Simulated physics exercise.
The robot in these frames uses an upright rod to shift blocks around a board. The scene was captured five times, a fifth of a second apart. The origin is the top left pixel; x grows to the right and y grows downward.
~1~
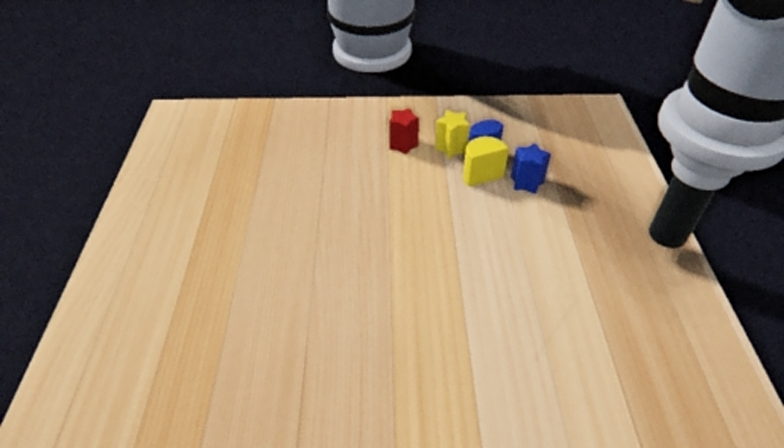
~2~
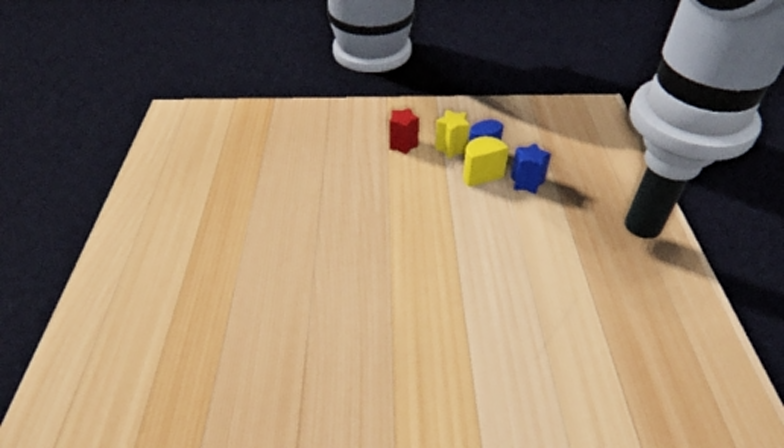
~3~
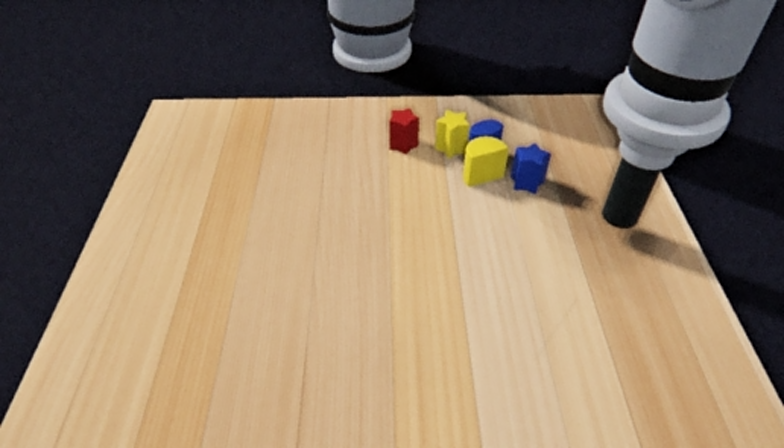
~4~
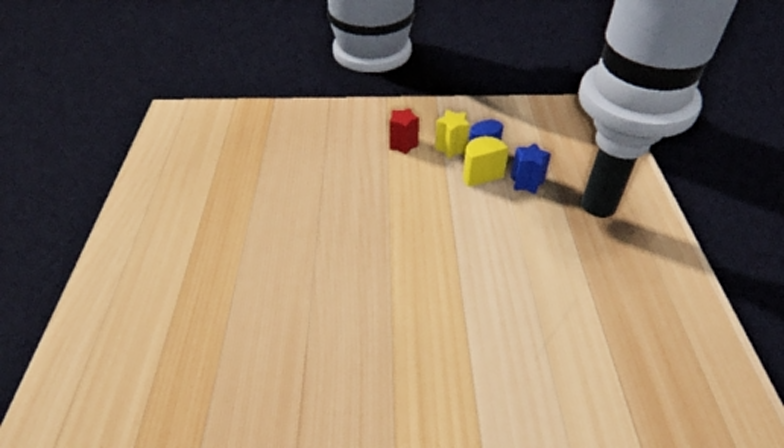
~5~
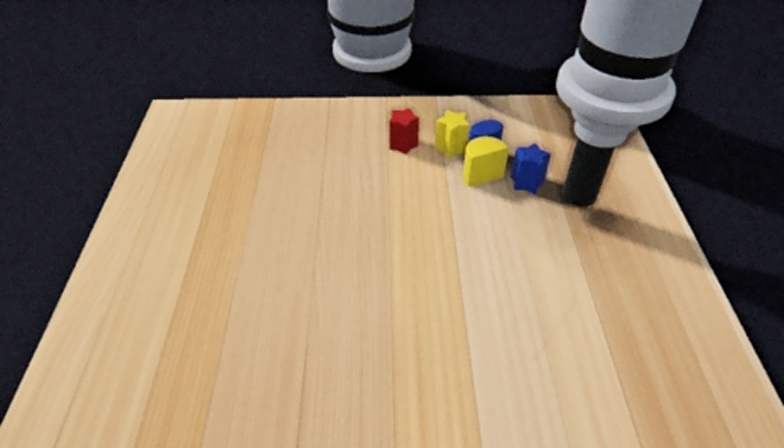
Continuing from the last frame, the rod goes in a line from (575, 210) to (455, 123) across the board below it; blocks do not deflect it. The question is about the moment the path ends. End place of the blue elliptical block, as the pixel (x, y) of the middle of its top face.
The centre of its top face lies at (417, 79).
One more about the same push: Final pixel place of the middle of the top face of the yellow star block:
Located at (415, 101).
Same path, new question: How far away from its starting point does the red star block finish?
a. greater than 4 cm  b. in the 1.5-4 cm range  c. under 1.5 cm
I choose c.
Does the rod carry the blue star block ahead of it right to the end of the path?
Yes.
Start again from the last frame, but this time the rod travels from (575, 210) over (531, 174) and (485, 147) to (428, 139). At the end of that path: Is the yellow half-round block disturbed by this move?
It gets moved.
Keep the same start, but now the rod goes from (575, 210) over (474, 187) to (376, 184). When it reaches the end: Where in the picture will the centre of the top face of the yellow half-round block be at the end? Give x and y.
At the end it should sit near (464, 138).
The first path, step by step. One third of the way, rod (533, 163); yellow half-round block (476, 144), turned 25° anticlockwise; blue star block (510, 138).
Two thirds of the way, rod (493, 134); yellow star block (427, 107), turned 90° anticlockwise; yellow half-round block (463, 139), turned 90° anticlockwise; blue elliptical block (453, 100); blue star block (469, 112).
At the end, rod (456, 109); red star block unmoved; yellow star block (415, 101), turned 180° anticlockwise; yellow half-round block (463, 139), turned 90° anticlockwise; blue elliptical block (417, 79); blue star block (432, 90), turned 15° anticlockwise.
